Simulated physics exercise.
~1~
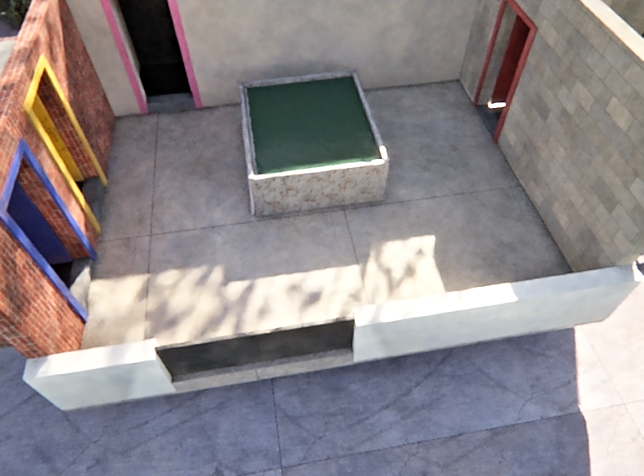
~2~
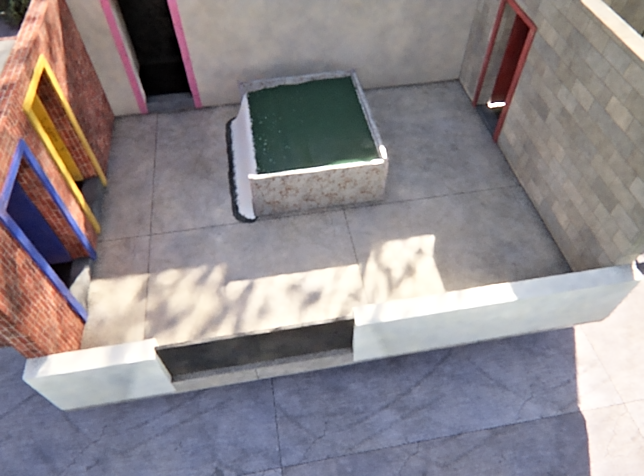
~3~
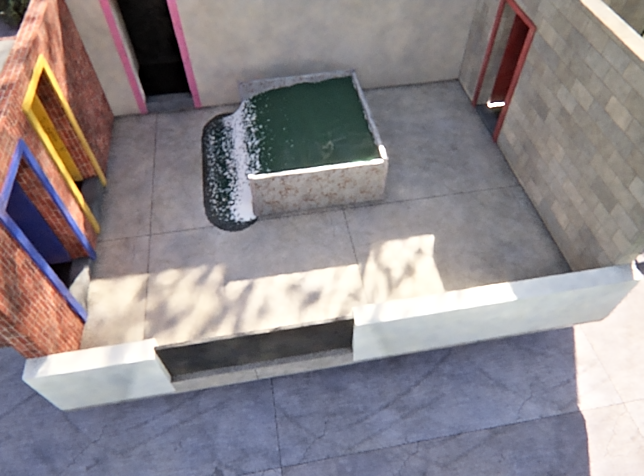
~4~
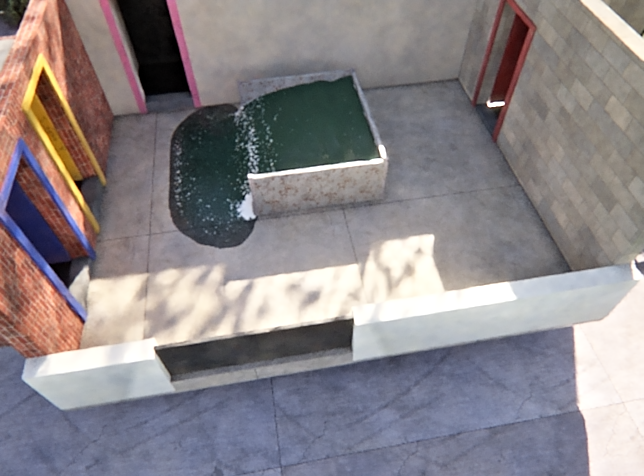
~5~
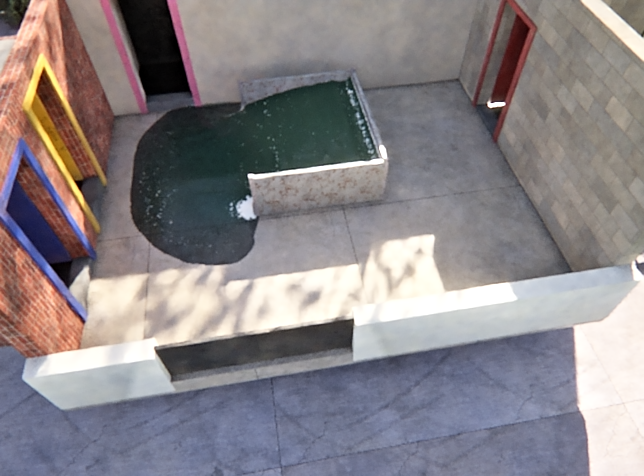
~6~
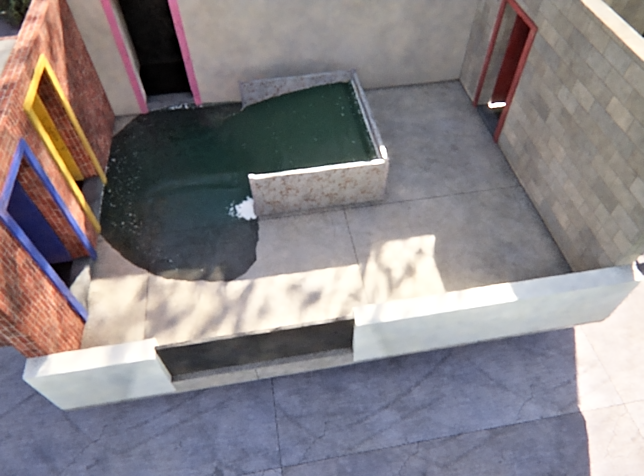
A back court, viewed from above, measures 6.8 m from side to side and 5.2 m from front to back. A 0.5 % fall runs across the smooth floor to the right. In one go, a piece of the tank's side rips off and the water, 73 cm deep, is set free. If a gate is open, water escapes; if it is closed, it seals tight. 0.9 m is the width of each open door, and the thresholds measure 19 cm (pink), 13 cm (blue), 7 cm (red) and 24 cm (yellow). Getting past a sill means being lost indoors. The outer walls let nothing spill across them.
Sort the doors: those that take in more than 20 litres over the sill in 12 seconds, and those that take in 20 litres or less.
Sorted: The pink door takes in more; the blue door takes in more; the red door takes in more; the yellow door takes in more.
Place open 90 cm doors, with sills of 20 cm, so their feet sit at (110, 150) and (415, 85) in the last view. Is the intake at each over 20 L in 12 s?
First door beyond the limit, second door short of the limit.
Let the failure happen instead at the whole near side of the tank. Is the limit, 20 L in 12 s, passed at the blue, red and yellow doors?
In that case, blue door: More than that, red door: More than that, yellow door: Less than that.
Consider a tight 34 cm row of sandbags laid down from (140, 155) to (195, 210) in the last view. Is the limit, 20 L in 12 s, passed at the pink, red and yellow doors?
Then: Pink above, red above, yellow under.
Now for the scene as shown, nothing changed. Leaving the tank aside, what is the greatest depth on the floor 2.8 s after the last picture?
It tops out at some 32 cm.
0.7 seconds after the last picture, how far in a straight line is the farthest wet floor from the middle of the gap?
About 3.8 m out.
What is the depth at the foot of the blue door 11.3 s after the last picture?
Looks like about 6.5 cm at that spot.
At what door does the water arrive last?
The answer is the red door.
Then, 0.7 s after the last picture water covers 35 % of the floor and is deepest (50 cm) near (115, 122); pink door 19 cm at the sill, 0 L in, blue door 19 cm at the sill, 1 L in, red door not reached, yellow door 44 cm at the sill, 48 L in.
Then, 1.5 s after the last picture water covers 35 % of the floor and is deepest (45 cm) near (115, 122); pink door 35 cm at the sill, 16 L in, blue door 22 cm at the sill, 19 L in, red door not reached, yellow door 39 cm at the sill, 125 L in.
Then, 2.8 s after the last picture water covers 50 % of the floor and is deepest (32 cm) near (78, 379); pink door 23 cm at the sill, 71 L in, blue door 15 cm at the sill, 42 L in, red door not reached, yellow door 21 cm at the sill, 168 L in.
Then, 6.3 s after the last picture water covers 90 % of the floor and is deepest (19 cm) near (580, 299); pink door 7 cm at the sill, 77 L in, blue door 12 cm at the sill, 56 L in, red door 7 cm at the sill, 4 L in, yellow door 10 cm at the sill, 169 L in.
Then, 11.3 s after the last picture water covers 100 % of the floor and is deepest (16 cm) near (268, 100); pink door 8 cm at the sill, 77 L in, blue door 6 cm at the sill, 57 L in, red door 14 cm at the sill, 70 L in, yellow door 9 cm at the sill, 169 L in.
